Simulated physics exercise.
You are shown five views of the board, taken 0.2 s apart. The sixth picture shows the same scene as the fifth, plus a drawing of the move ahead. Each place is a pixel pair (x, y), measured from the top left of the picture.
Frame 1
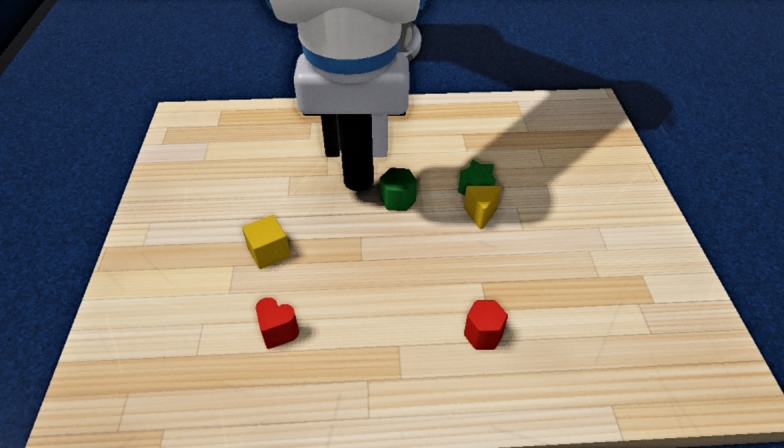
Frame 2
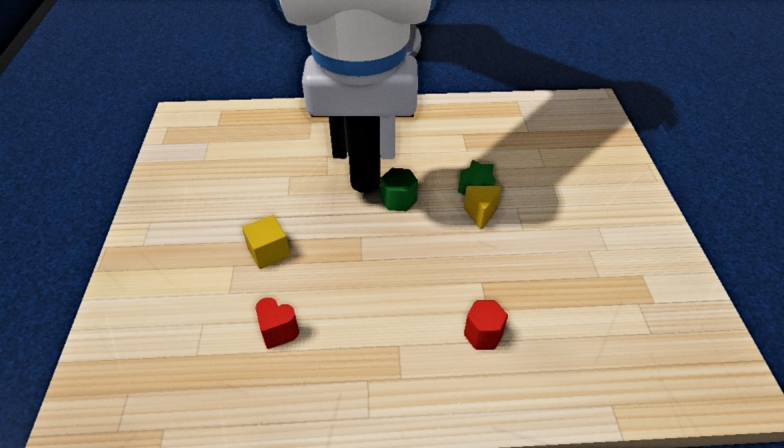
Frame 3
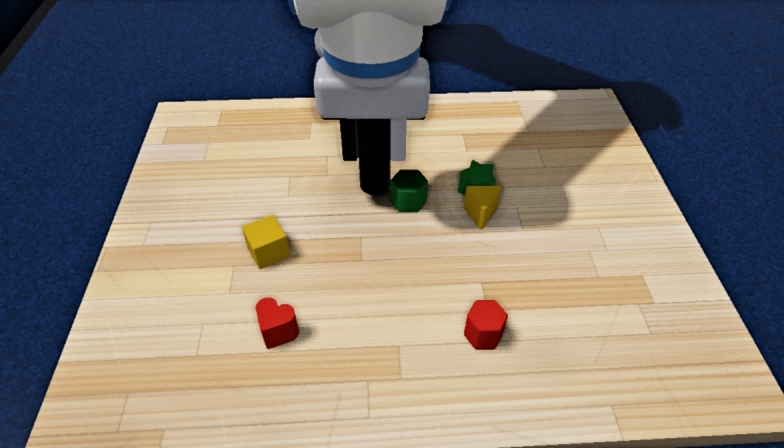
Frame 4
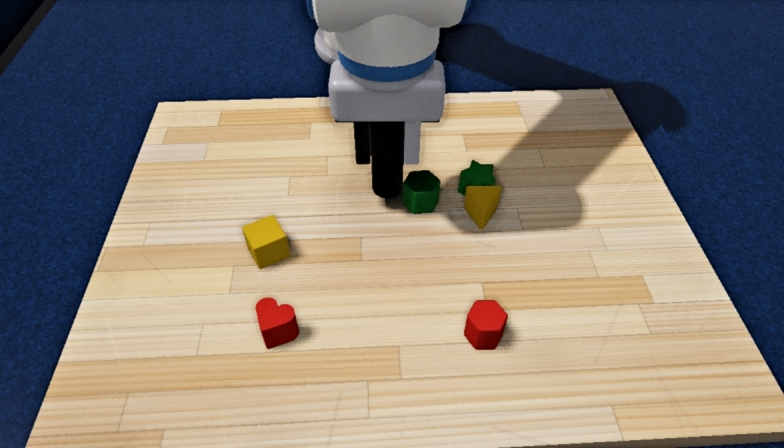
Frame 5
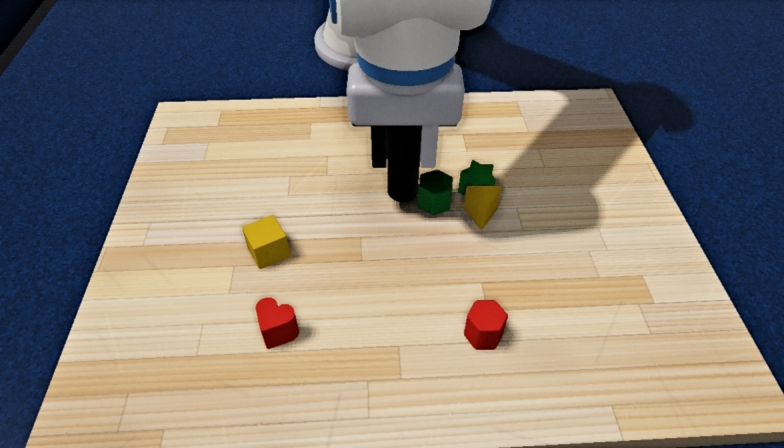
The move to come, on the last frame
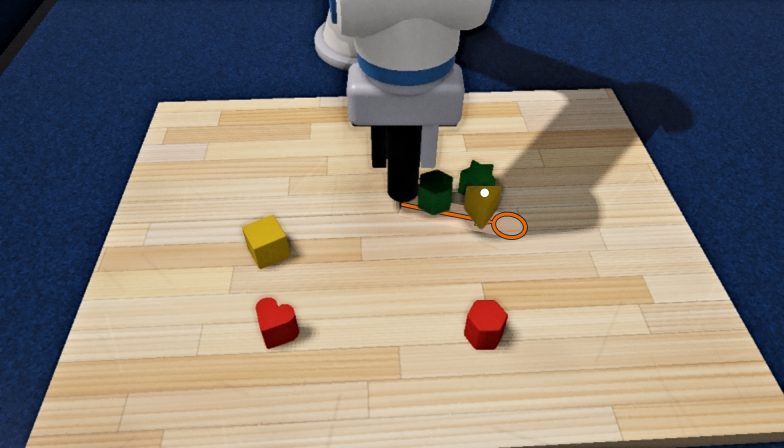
The robot arm's black rod moved a short way right across the wooden board, pushing the green hexagonal block closer to the green star and yellow triangle, while the other blocks stayed still.
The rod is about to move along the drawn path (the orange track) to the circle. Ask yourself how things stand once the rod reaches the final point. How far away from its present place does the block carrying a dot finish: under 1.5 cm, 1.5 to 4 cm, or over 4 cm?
It goes a long way, over 4 cm.
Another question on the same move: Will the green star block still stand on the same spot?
The answer is no.
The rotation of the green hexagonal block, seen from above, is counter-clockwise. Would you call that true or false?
It is true.
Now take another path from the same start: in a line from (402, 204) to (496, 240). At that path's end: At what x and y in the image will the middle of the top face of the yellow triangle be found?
It comes to (507, 196).
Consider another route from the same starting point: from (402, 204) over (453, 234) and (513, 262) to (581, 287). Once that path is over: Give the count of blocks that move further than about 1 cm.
Blocks moved: One.
Drawn move, from (402, 204) directly to (509, 226); the dot is on the yellow triangle.
The first path, step by step. One third of the way, rod (440, 199); green hexagonal block (468, 179), turned 45° anticlockwise; green star block (489, 165); yellow triangle (495, 195), turned 35° clockwise.
Two thirds of the way, rod (475, 206); green hexagonal block (491, 178), turned 70° anticlockwise; green star block (500, 158), turned 30° anticlockwise; yellow triangle (513, 195), turned 80° clockwise.
At the end, rod (513, 213); green hexagonal block (498, 178), turned 80° anticlockwise; green star block (501, 157), turned 40° anticlockwise; yellow triangle (544, 193), turned 40° clockwise.
